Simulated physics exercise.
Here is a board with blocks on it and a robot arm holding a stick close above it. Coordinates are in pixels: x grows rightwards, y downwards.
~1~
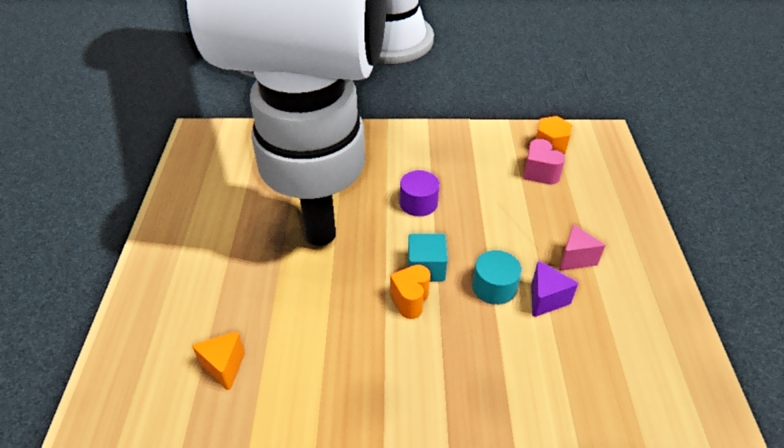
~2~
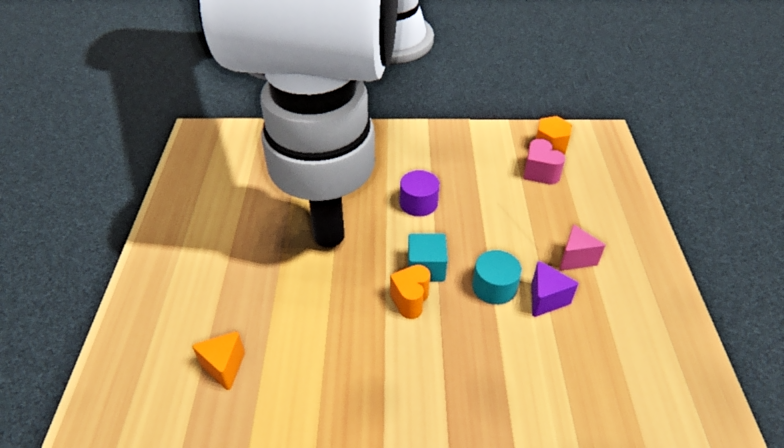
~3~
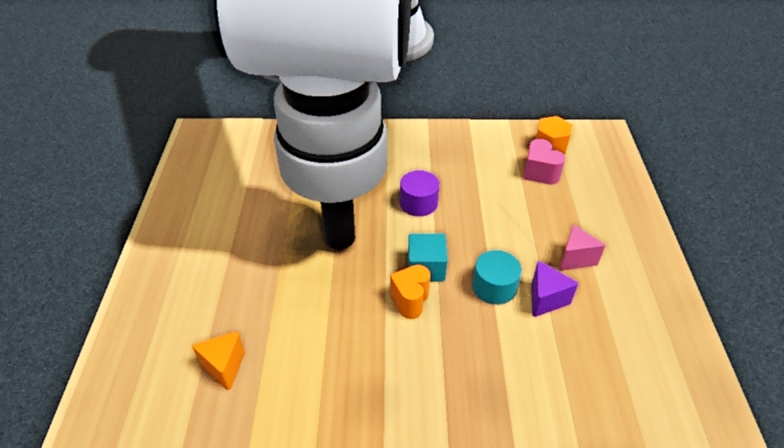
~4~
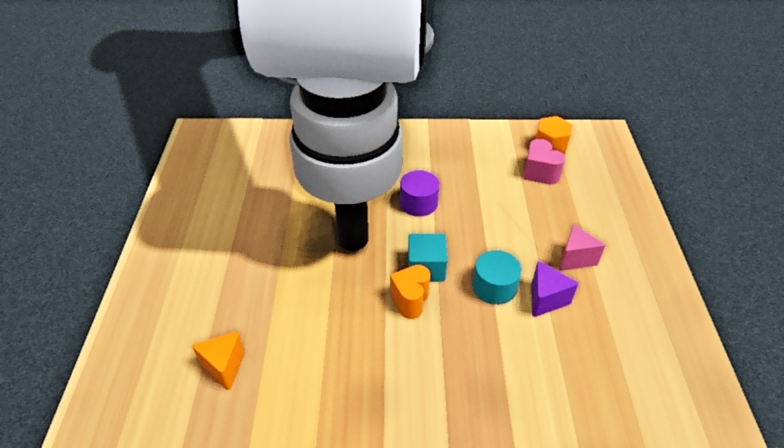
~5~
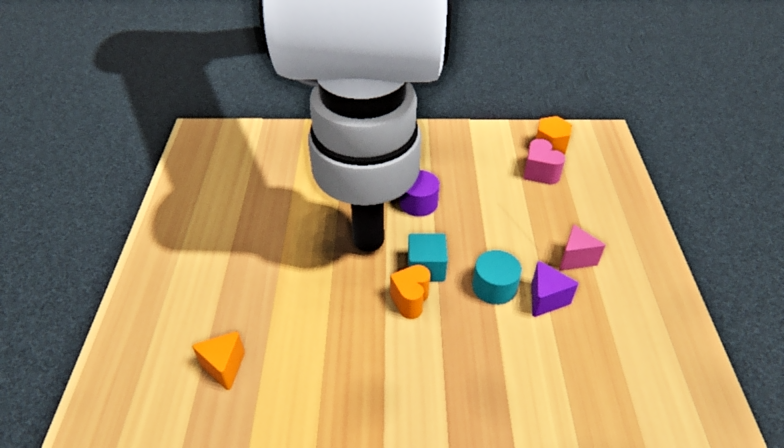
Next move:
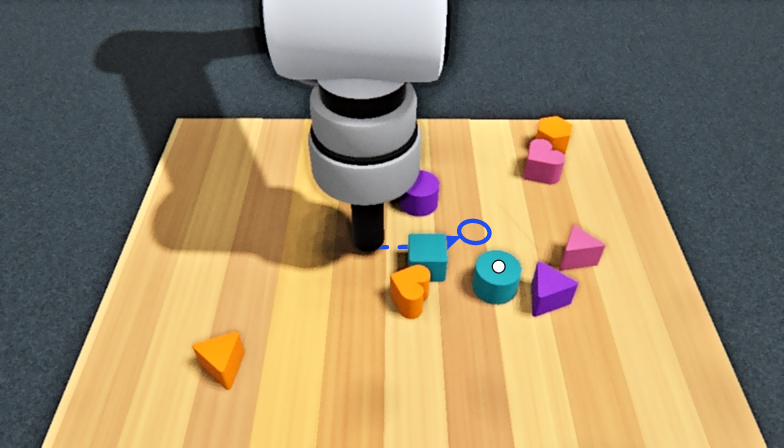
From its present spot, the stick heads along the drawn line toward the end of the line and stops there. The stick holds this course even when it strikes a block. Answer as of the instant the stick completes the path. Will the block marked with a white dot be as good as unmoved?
Final answer: Yes.
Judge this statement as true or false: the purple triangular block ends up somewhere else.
False - the claim does not hold.
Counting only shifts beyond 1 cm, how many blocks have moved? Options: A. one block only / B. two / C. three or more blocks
I choose A.
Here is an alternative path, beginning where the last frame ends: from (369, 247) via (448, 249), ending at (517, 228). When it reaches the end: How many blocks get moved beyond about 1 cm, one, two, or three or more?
It shifts a single block.
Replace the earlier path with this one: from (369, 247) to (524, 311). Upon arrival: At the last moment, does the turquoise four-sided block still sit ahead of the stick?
I believe so.
The drawn path runs from (369, 247) over (424, 246) to (474, 232); the dot is on the turquoise disc.
What follows on the original path. One third of the way, stick (407, 240); turquoise four-sided block (435, 250), turned 15° clockwise.
Two thirds of the way, stick (443, 236); turquoise four-sided block (448, 252), turned 60° clockwise.
At the end, stick (475, 225); turquoise four-sided block (448, 252), turned 60° clockwise; turquoise disc not moved; purple triangular block not moved.
